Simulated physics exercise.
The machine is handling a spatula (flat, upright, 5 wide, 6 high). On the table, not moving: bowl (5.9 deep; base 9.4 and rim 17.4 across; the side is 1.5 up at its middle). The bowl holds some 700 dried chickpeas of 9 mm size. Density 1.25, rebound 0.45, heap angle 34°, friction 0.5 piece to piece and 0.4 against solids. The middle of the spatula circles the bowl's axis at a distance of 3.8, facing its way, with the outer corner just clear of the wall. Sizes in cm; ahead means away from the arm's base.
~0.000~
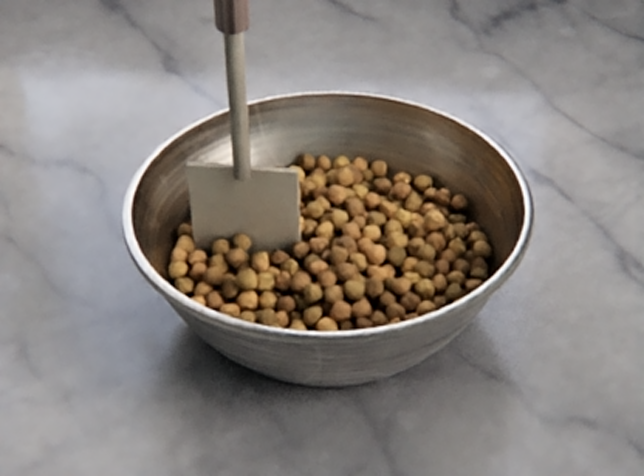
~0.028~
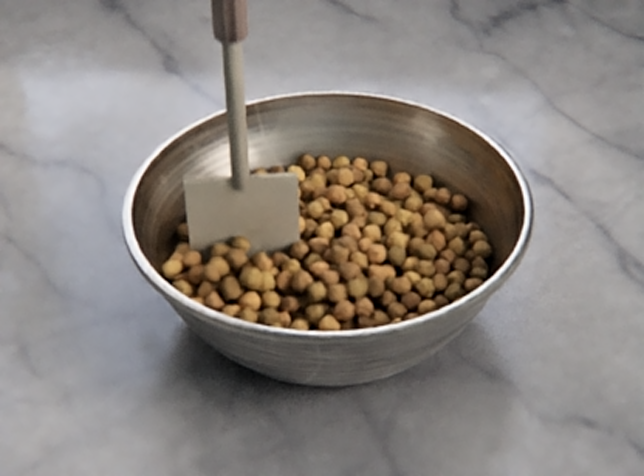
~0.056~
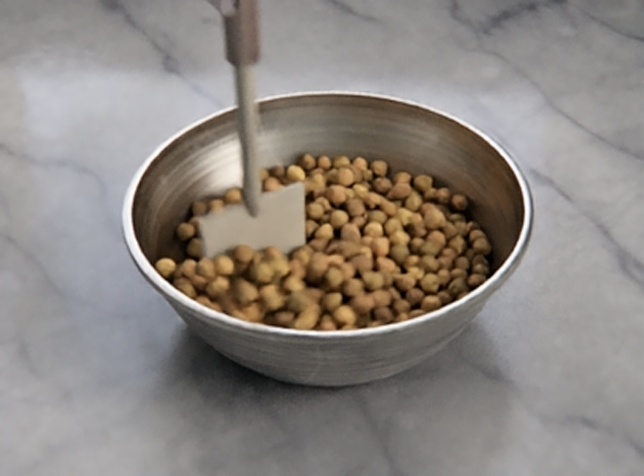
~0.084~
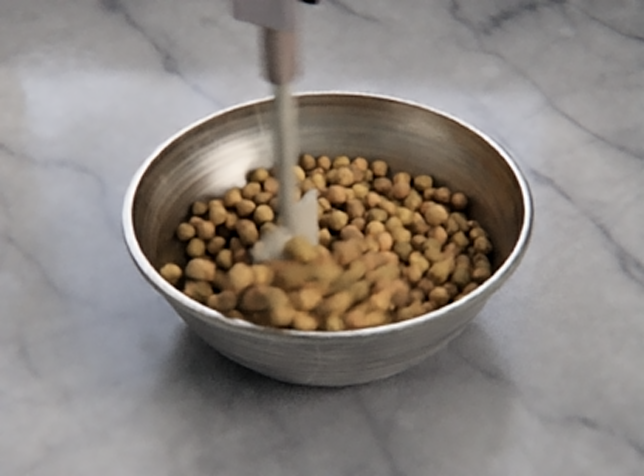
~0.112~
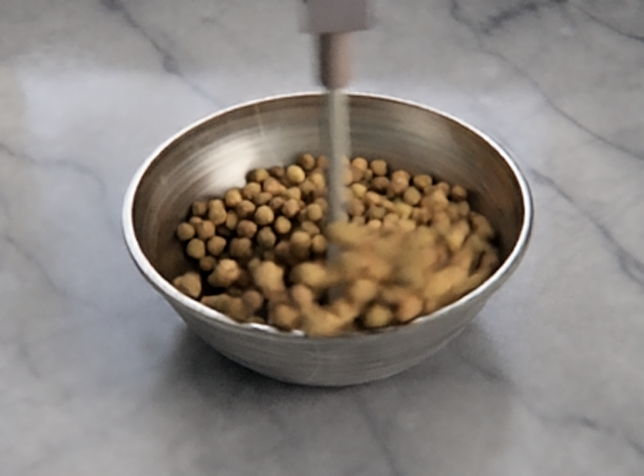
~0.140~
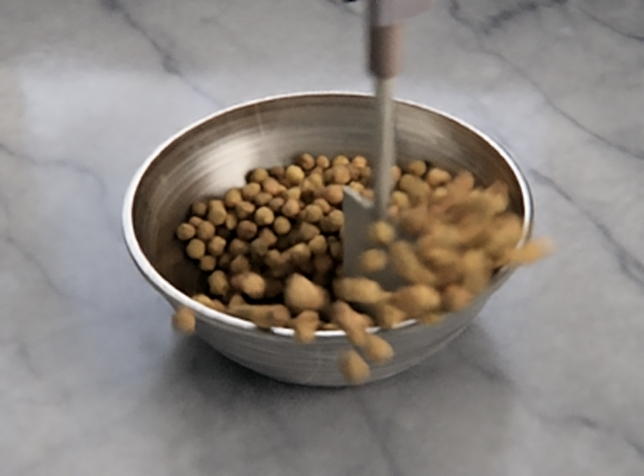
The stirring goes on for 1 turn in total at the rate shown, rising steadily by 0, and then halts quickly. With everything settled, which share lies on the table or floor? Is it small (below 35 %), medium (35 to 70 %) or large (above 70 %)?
It is medium.
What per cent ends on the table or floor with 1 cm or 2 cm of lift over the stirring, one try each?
Try one: Around 40 %; try two: Around 30 %.
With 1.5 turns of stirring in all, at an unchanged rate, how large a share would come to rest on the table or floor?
55 %.
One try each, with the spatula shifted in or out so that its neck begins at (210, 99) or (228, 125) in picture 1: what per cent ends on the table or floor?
Close to 15 per cent for the first and close to 40 per cent for the second.
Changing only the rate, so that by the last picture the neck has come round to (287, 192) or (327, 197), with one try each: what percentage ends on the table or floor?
Roughly 20 per cent on the first try and 30 per cent on the second.
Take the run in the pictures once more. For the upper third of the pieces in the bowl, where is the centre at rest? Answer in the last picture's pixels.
Somewhere close to (256, 316).
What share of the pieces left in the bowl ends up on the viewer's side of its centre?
Around 70 per cent of what the bowl keeps.
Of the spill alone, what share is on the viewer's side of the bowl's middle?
Roughly 40 per cent.
After 0.21 s, 215° round, highest piece 13 above the table; 584 in the bowl, 3 on the table or floor, 111 in flight or on the tool.
After 0.29 s, 297° round, highest piece 13 above the table; 487 in the bowl, 35 on the table or floor, 176 in flight or on the tool.
After 0.52 s, 0° round, highest piece 6 above the table; 381 in the bowl, 313 on the table or floor, 4 in flight or on the tool.
After 1.22 s, 0° round, highest piece 5 above the table; 381 in the bowl, 317 on the table or floor.
At rest, 381 in the bowl, 317 on the table or floor. That is 45 % on the table or floor.
